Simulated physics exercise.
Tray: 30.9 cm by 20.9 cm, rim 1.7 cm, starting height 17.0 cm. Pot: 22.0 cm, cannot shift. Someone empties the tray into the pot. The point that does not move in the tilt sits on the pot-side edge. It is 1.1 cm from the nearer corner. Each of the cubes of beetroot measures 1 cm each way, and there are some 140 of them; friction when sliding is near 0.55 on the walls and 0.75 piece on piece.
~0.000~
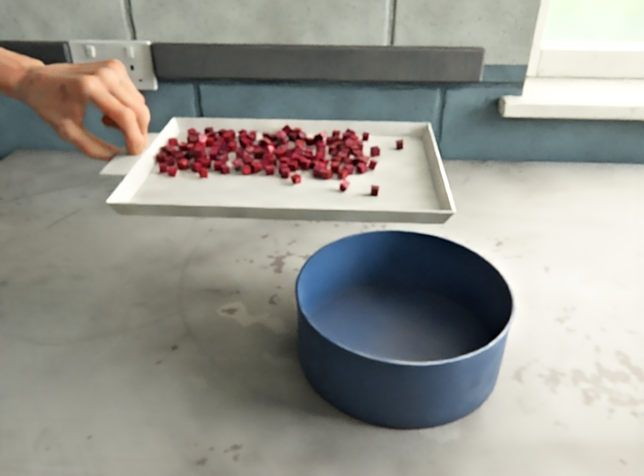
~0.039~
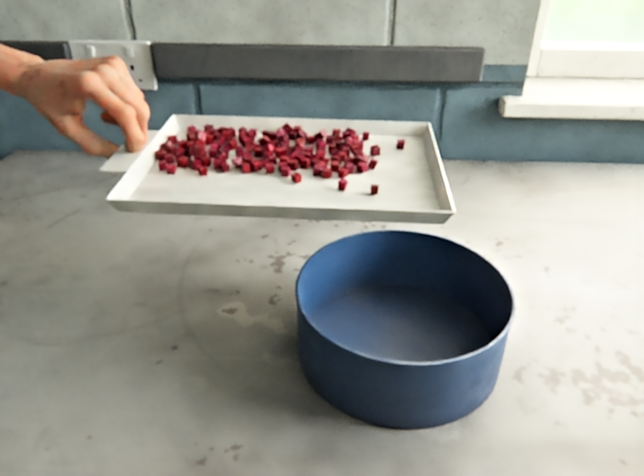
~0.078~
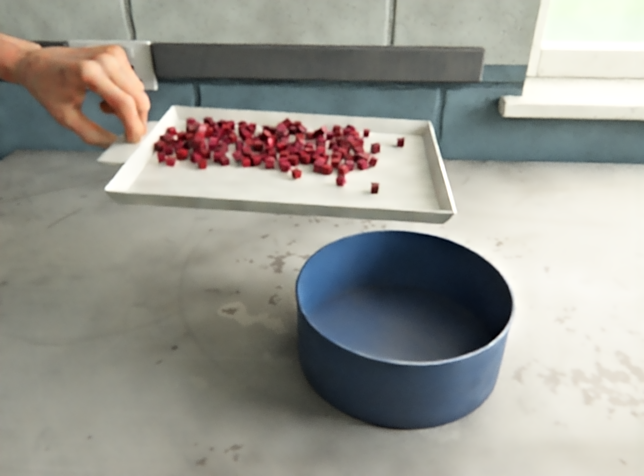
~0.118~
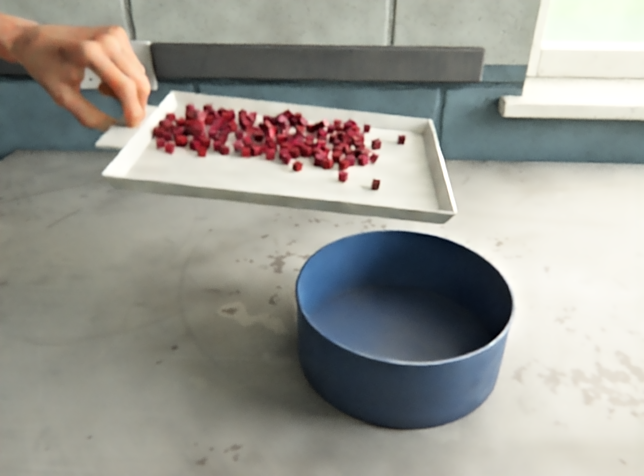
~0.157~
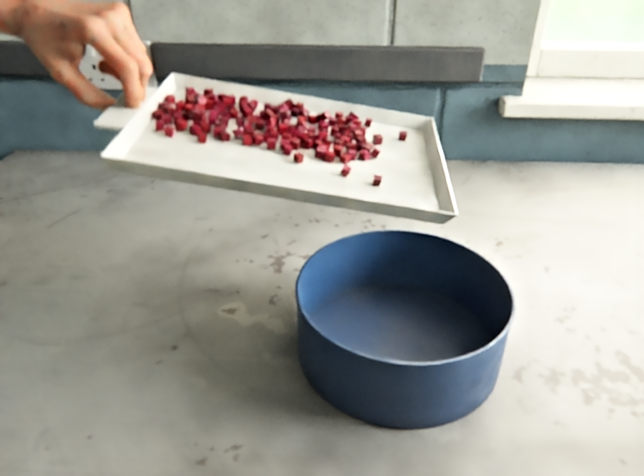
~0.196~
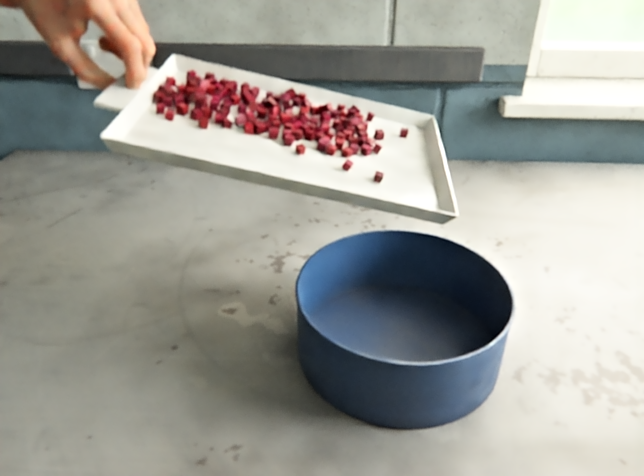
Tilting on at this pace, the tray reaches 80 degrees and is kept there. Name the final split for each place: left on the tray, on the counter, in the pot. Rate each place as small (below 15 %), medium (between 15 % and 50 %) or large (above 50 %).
Left on the tray - small; counter - large; pot - medium.
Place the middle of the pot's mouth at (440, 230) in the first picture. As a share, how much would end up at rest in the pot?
Roughly 45 per cent.
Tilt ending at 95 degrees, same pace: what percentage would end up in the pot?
25 %.
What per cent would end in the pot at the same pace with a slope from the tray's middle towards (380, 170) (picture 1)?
Around 5 percent of them.
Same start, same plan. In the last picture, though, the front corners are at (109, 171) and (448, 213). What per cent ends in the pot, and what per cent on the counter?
That works out as pot 50 and counter 50.
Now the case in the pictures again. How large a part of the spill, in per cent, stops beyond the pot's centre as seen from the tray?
I'd put it at close to 100 per cent.
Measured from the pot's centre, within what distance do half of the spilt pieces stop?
Roughly 26 cm from the centre.
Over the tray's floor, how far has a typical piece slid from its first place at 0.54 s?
Displacement on the tray: About 3 cm.
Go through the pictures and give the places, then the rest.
Tray tilt 0 degrees, front corners at (116, 199) and (446, 208); middle of the pieces at (270, 151); pot at (403, 286), in the first frame.
Tray tilt 1 degrees, front corners at (115, 196) and (446, 208); middle of the pieces at (270, 149), in the second frame.
Tray tilt 2 degrees, front corners at (114, 187) and (447, 208); middle of the pieces at (270, 144), in the third frame.
Tray tilt 6 degrees, front corners at (113, 172) and (448, 208), lowest corner right front; middle of the pieces at (270, 135), in the fourth frame.
Tray tilt 9 degrees, front corners at (112, 153) and (449, 209), lowest corner right front; middle of the pieces at (271, 124), in the fifth frame.
Tray tilt 13 degrees, front corners at (112, 134) and (450, 209), lowest corner right front; middle of the pieces at (273, 113); pot at (403, 286). Its pace works out near 95 degrees a second, in the sixth frame.
After 0.54 s, tilt 46 degrees; the tray holds 100 %, the pot 0 %.
Then, at 0.77 s, tilt 68 degrees; the tray holds 85 %, the pot 0 %.
Then, at 1.11 s, tilt 80 degrees; the tray holds 0 %, the pot 25 %.
At rest (2.3 s), tray 0 %, counter 70 %, pot 30 %.
